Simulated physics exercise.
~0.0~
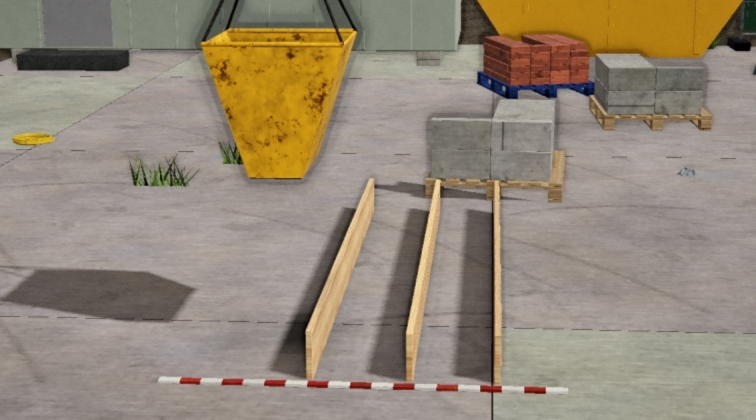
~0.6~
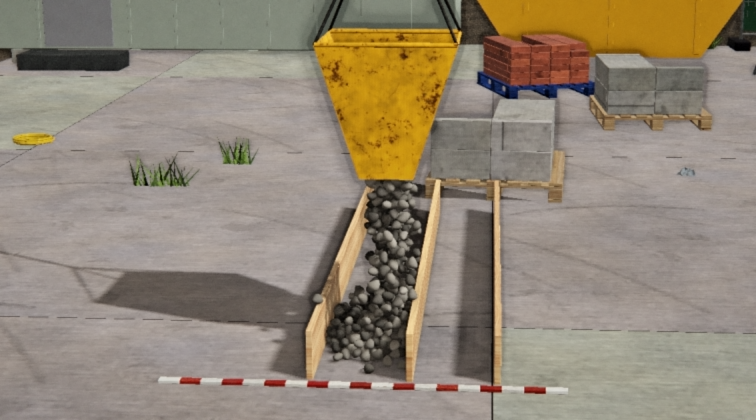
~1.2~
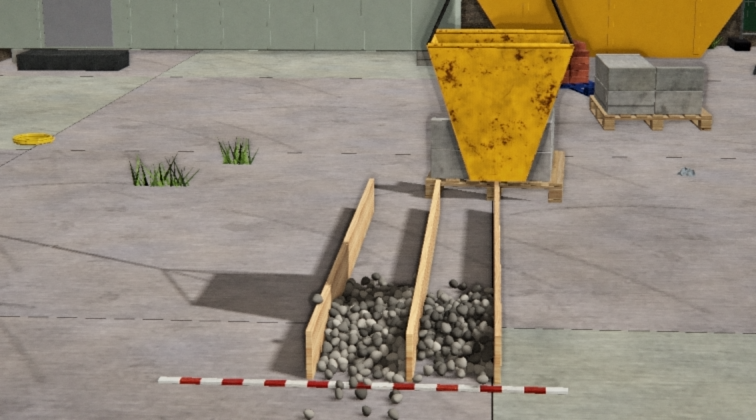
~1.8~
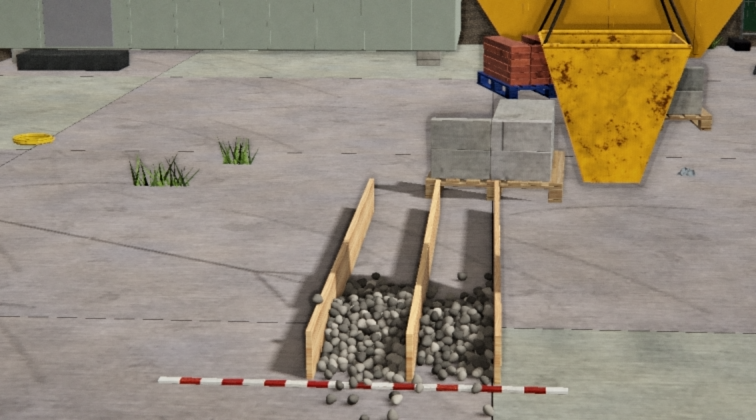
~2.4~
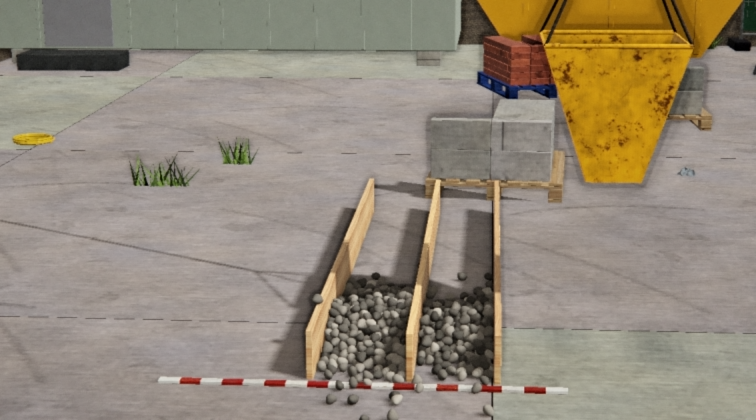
A rusty yellow skip hangs over a grey concrete yard, seen from slightly above, with blocks and bricks stacked on pallets behind it and a large yellow container at the back. Below, three wooden planks mark off two bays, with a red and white striped strip across their near ends. The skip glides right, pouring grey rounded stones first into the left bay, then into the right. A few roll past the striped strip. Empty, the skip moves on beyond the planks and stops, leaving the stones at rest, more in the left bay than the right.
